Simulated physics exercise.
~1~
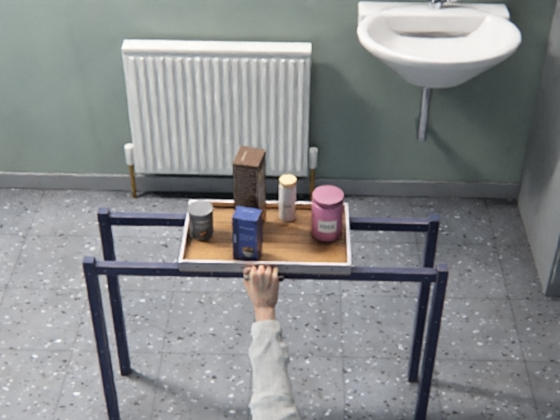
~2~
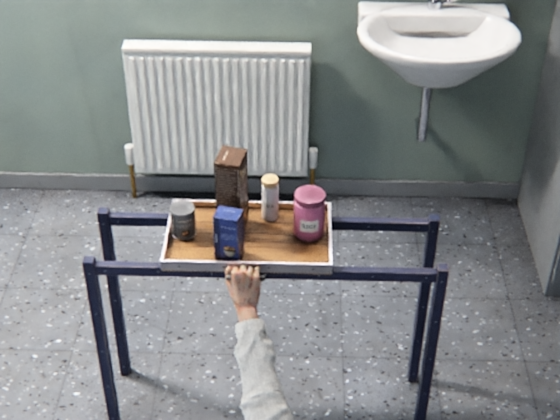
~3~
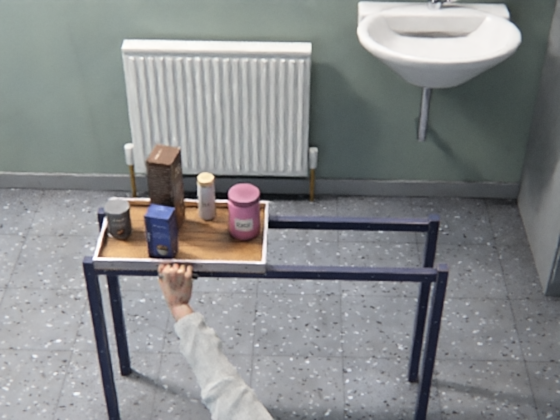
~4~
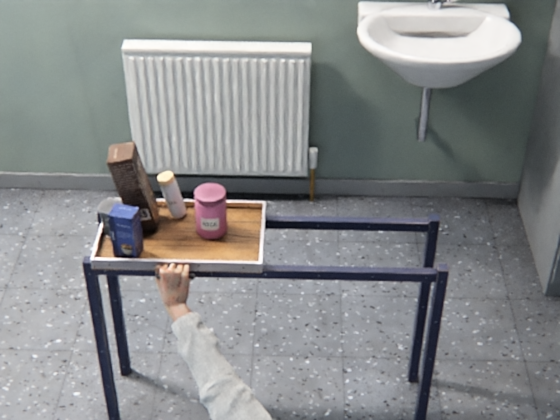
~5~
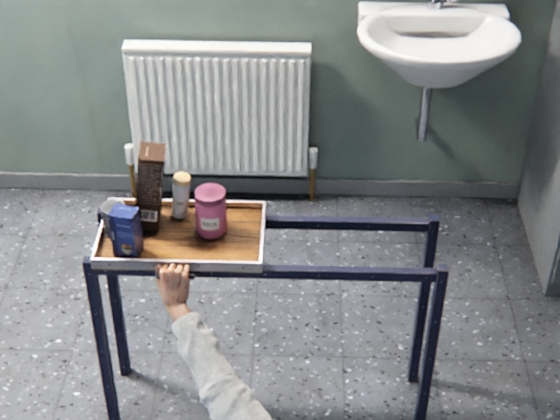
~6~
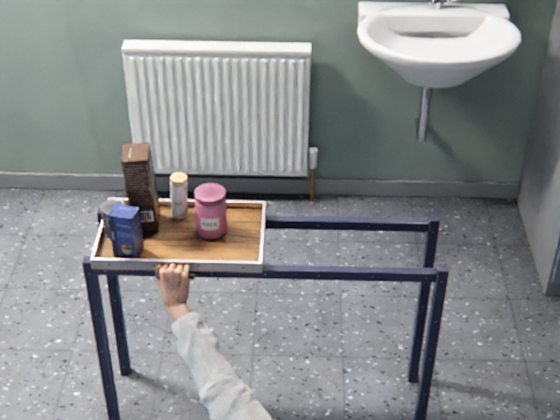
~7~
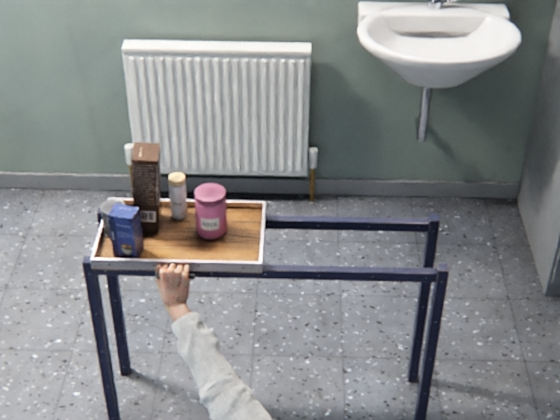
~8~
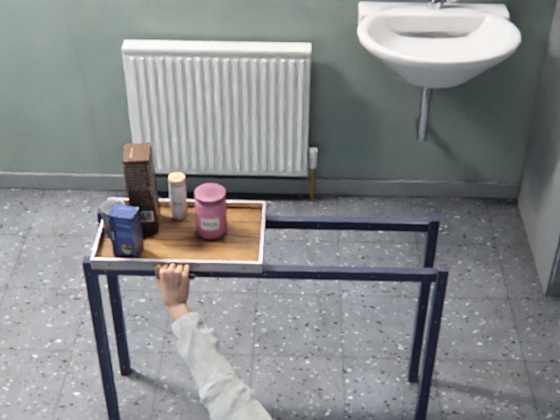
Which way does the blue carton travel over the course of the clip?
The blue carton travels to the left, riding along with the tray and then sliding a little farther that way on it.
